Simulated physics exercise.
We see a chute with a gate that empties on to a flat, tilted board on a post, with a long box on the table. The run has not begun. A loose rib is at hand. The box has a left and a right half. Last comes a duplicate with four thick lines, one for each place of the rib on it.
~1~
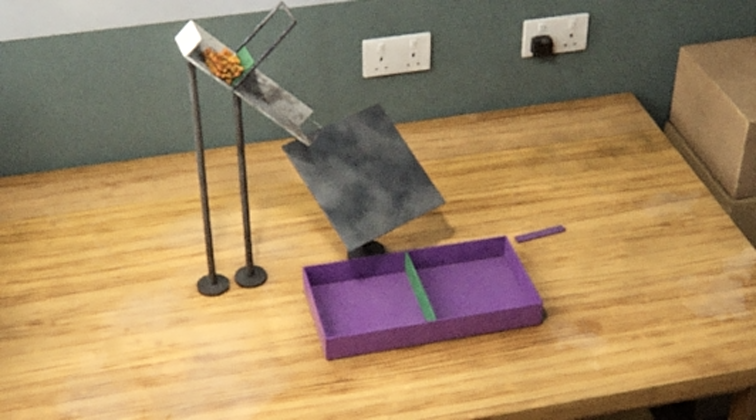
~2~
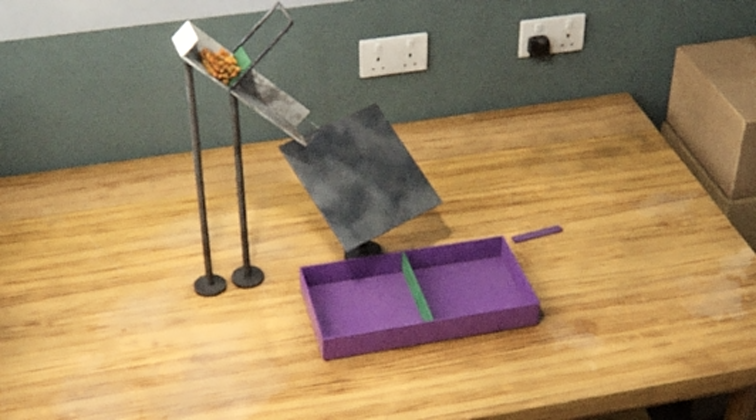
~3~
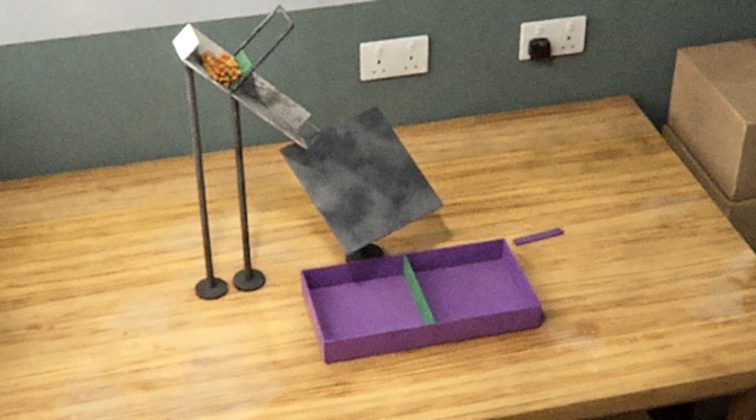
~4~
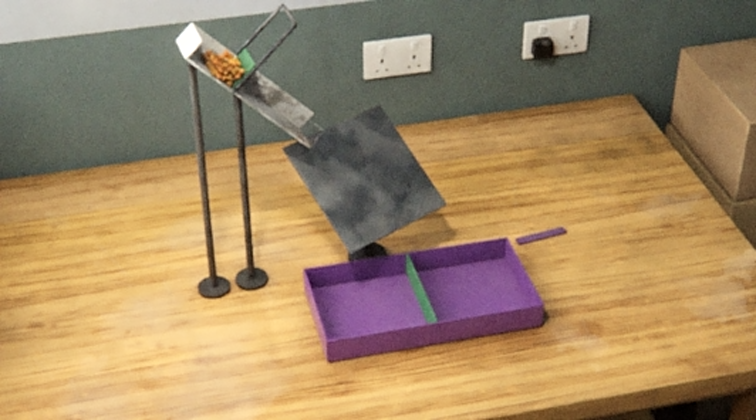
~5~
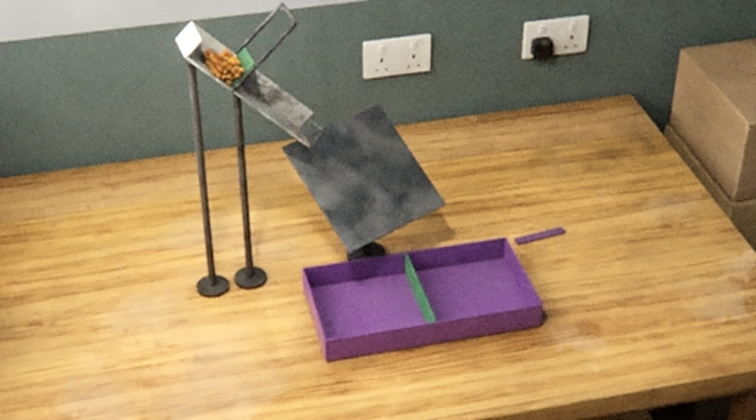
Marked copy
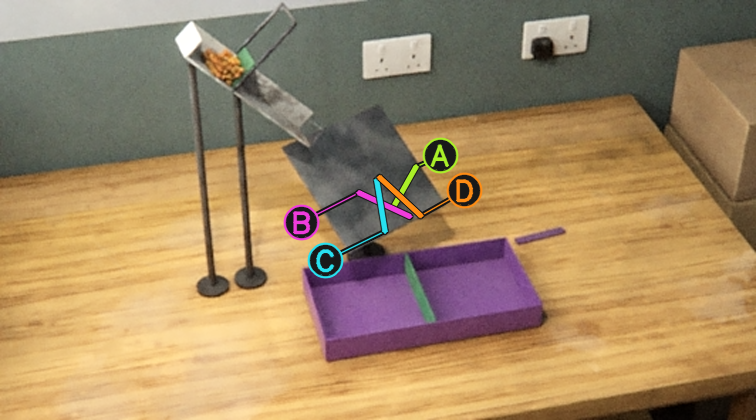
On a wooden tabletop against a grey-green wall with white sockets, the view looks down from a raised angle. A sloping chute on two dark posts holds orange-brown chickpeas behind a green gate at upper left, above a tilted dark grey board, a purple box with a green middle divider, and a loose purple strip at right. Nothing on the table moves, while the camera shakes very slightly.
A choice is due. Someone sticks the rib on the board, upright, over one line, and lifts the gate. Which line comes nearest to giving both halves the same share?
A works best here.
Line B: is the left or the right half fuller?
Right.
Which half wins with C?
Left.
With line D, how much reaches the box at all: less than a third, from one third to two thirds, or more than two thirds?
Line D gives more than two thirds.
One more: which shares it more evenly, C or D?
It is C.
On the marked copy, line A from (416, 166) to (393, 206); line B from (358, 192) to (409, 216); line C from (376, 180) to (385, 231); line D from (379, 177) to (420, 215).
Choosing A, of what is caught, roughly half in the left half, roughly half in the right.
Choosing B, of what is caught, roughly a quarter in the left half, the larger part in the right.
Choosing C, of what is caught, the larger part in the left half, roughly a quarter in the right.
Choosing D, of what is caught, about a tenth in the left half, the larger part in the right.
